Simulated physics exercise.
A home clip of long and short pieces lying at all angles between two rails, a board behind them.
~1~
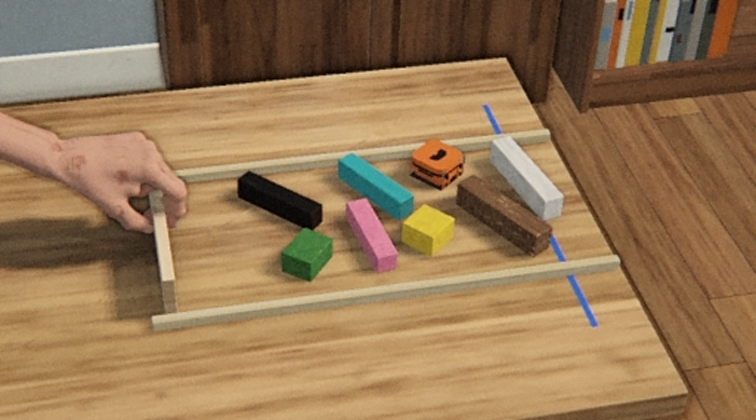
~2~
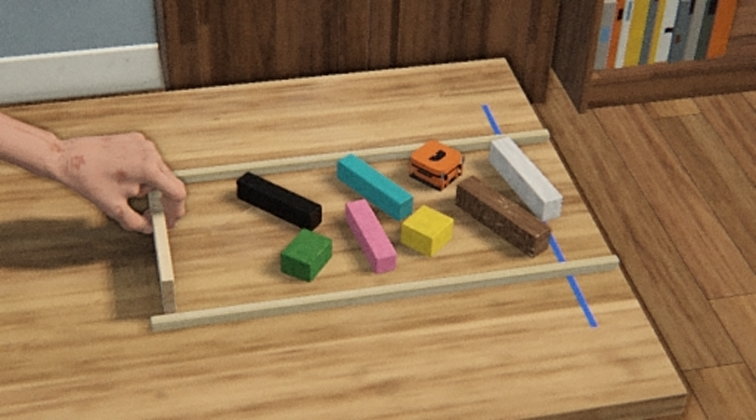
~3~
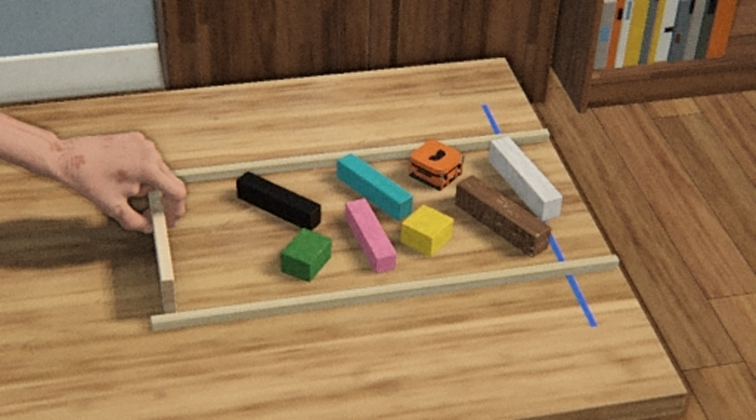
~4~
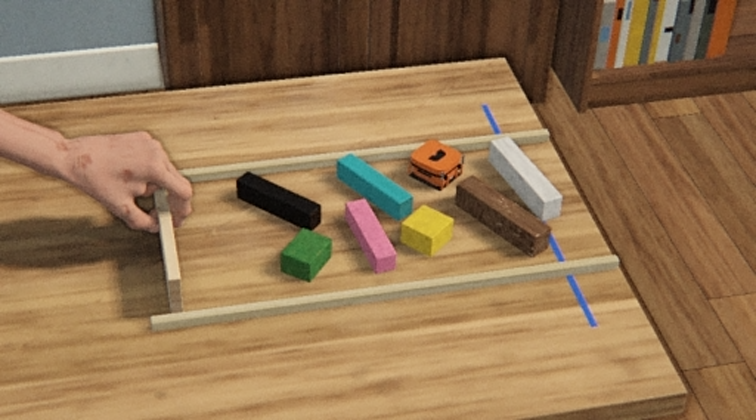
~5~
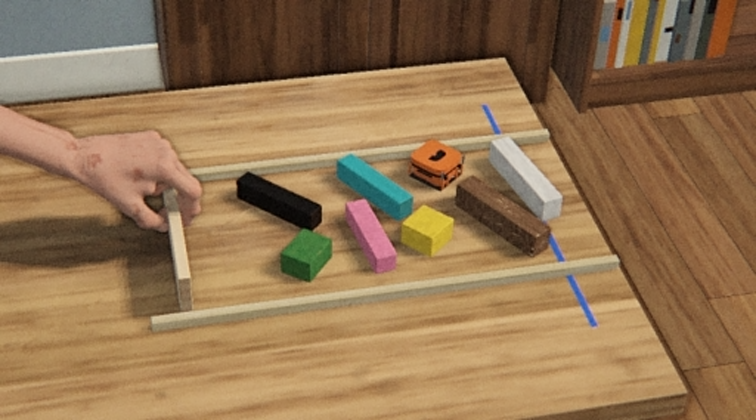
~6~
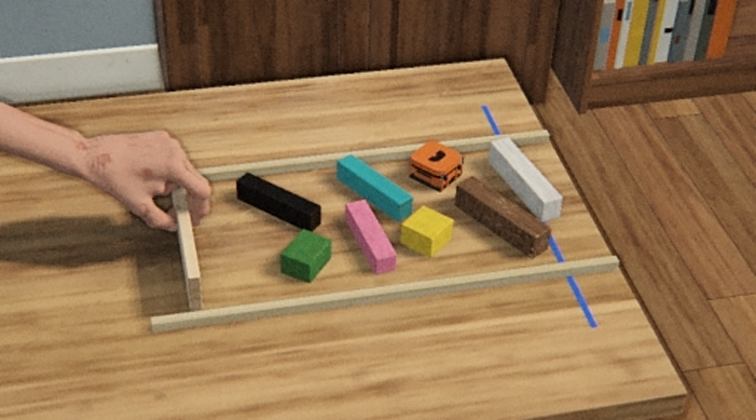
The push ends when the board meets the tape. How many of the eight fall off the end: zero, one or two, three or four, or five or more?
Outcome: The number that fall off is three or four.
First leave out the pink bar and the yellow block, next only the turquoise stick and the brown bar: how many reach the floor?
It would be 2 and 2.
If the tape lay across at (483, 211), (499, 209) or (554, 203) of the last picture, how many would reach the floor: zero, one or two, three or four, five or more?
The falls would be one to two; one to two; at least five.
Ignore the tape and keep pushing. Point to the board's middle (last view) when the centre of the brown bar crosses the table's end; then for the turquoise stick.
For the brown bar at (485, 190), for the turquoise stick at (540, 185).
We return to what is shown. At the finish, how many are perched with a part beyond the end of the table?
It comes to 2.
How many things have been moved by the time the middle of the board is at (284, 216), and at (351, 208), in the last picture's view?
The counts are 2 and 5.
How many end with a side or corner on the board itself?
That makes 2.
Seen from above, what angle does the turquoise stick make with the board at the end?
Near 20 degrees.
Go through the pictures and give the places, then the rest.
In the first picture, white bar (525, 178); brown bar (503, 215); orange case (437, 165); board (160, 230); tape (535, 204).
In the second picture, brown bar (502, 216); board (160, 231).
In the third picture, orange case (436, 165); black stick (279, 201).
In the fourth picture, white bar (524, 178); pink bar (370, 235).
In the fifth picture, brown bar (502, 216); green block (307, 256).
In the sixth picture, white bar (524, 179); brown bar (502, 217); orange case (436, 166); board (184, 228); tape (534, 205).
Soon after, none off yet; white bar at rest near (524, 179); brown bar at rest near (502, 217); orange case at rest near (436, 166).
After that, none off yet; white bar at rest near (524, 179); brown bar moving near (508, 214); orange case moving near (446, 164).
And then, none off yet; white bar displaced a little near (572, 163); brown bar displaced about its own width near (583, 194); orange case displaced well along near (523, 152).
In the end, the number that fall off is three or four; gone, yellow block, orange case, brown bar and white bar.
